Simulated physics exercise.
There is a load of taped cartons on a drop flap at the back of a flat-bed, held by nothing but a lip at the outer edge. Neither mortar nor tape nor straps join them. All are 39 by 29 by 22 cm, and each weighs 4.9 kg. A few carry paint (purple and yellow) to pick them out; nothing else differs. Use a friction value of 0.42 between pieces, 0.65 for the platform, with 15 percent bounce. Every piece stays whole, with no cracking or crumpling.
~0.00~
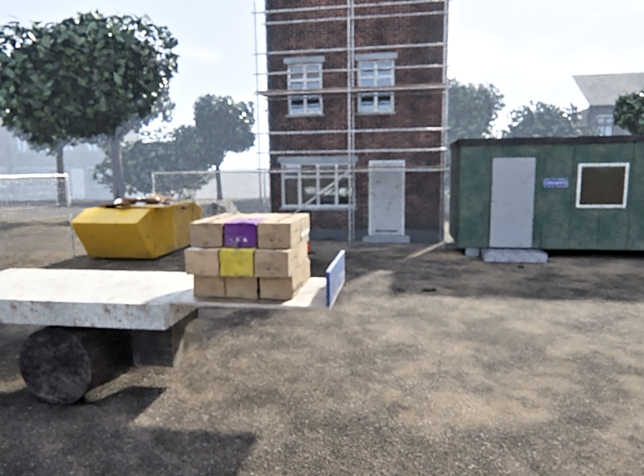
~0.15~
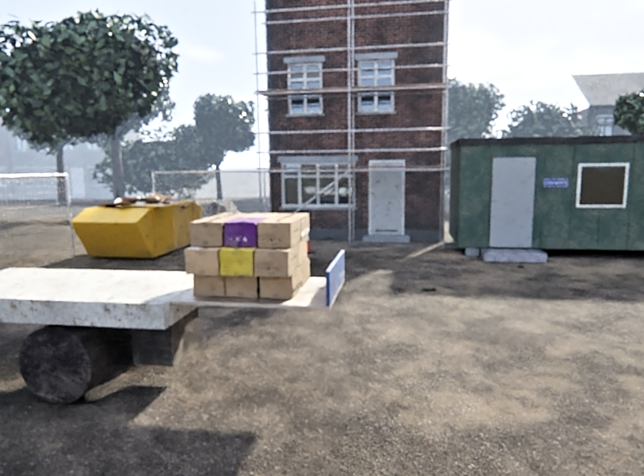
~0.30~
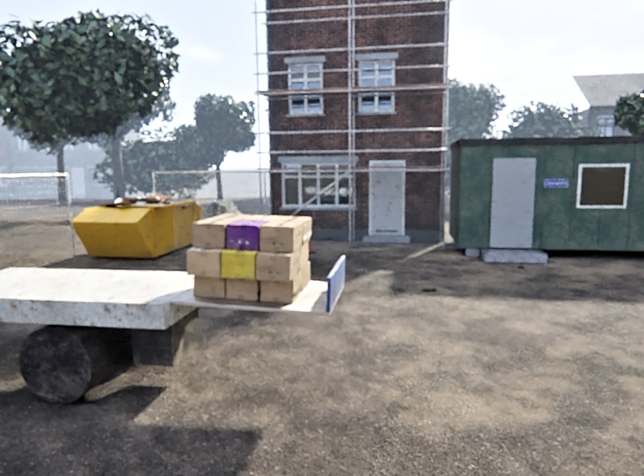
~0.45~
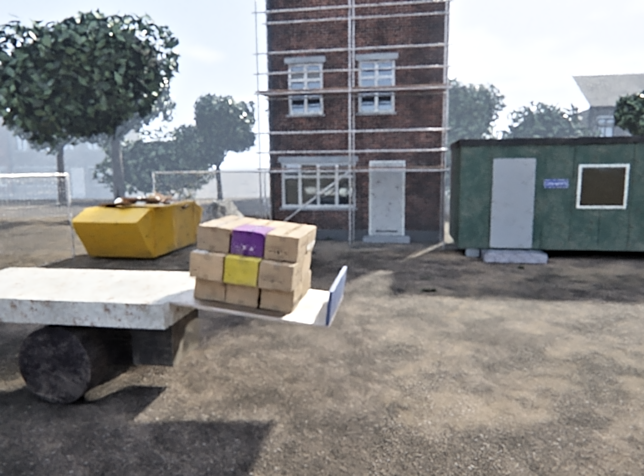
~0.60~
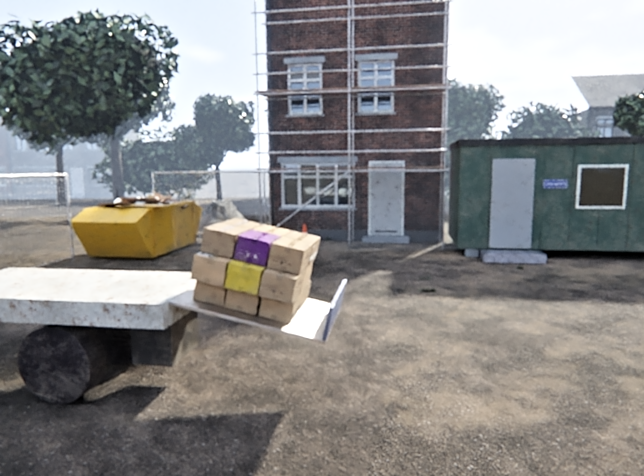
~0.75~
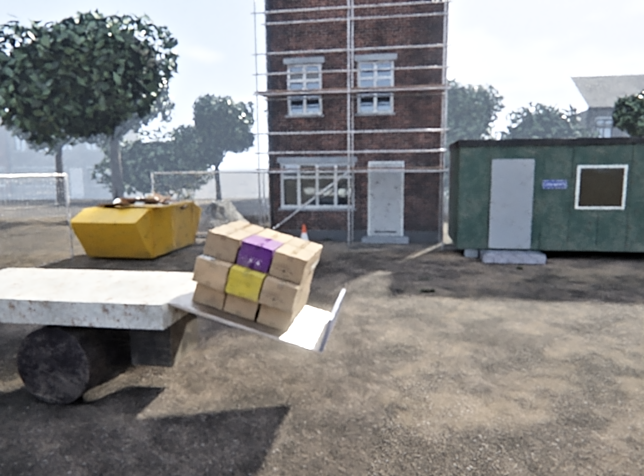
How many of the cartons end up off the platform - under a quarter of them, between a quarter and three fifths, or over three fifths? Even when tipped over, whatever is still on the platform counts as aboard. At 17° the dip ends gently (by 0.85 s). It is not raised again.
Under a quarter of them.
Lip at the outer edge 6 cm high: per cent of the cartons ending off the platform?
Then 0 per cent.
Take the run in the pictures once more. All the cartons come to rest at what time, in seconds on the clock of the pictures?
About 1.5 s.
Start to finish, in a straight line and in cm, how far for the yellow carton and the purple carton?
Well, the yellow finishes about 20 cm from where it began, while the purple finishes about 20 cm from its start.
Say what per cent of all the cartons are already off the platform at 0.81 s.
0 per cent.
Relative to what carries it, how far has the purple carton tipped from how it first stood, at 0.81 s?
Its tilt comes to about 0° at that moment.
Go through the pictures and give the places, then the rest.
In the first picture (each place is the centre of the face we see best; leans and shifts are taken against what carries them), platform's outer corner (328, 309) slope 0°; purple carton (240, 235); yellow carton (236, 264); all in place.
The second picture shows platform's outer corner (328, 308) slope 0°; purple carton (240, 235).
The third picture shows platform's outer corner (328, 314) slope 2°; purple carton (242, 237).
The fourth picture shows platform's outer corner (327, 328) slope 7°; yellow carton (240, 272).
The fifth picture shows platform's outer corner (324, 342) slope 12°; purple carton (252, 251).
The sixth picture shows platform's outer corner (320, 353) slope 16°; purple carton (254, 257); yellow carton (244, 285); all in place.
By 0.81 s, slope 17°; none of the 18 cartons off the platform.
When it is over (1.6 s), slope 17°; none of the 18 cartons off the platform; yellow carton unmoved; purple carton unmoved. That is 0 per cent. In pixels of the last frame, middles, yellow carton near (251, 281), purple carton near (262, 255).
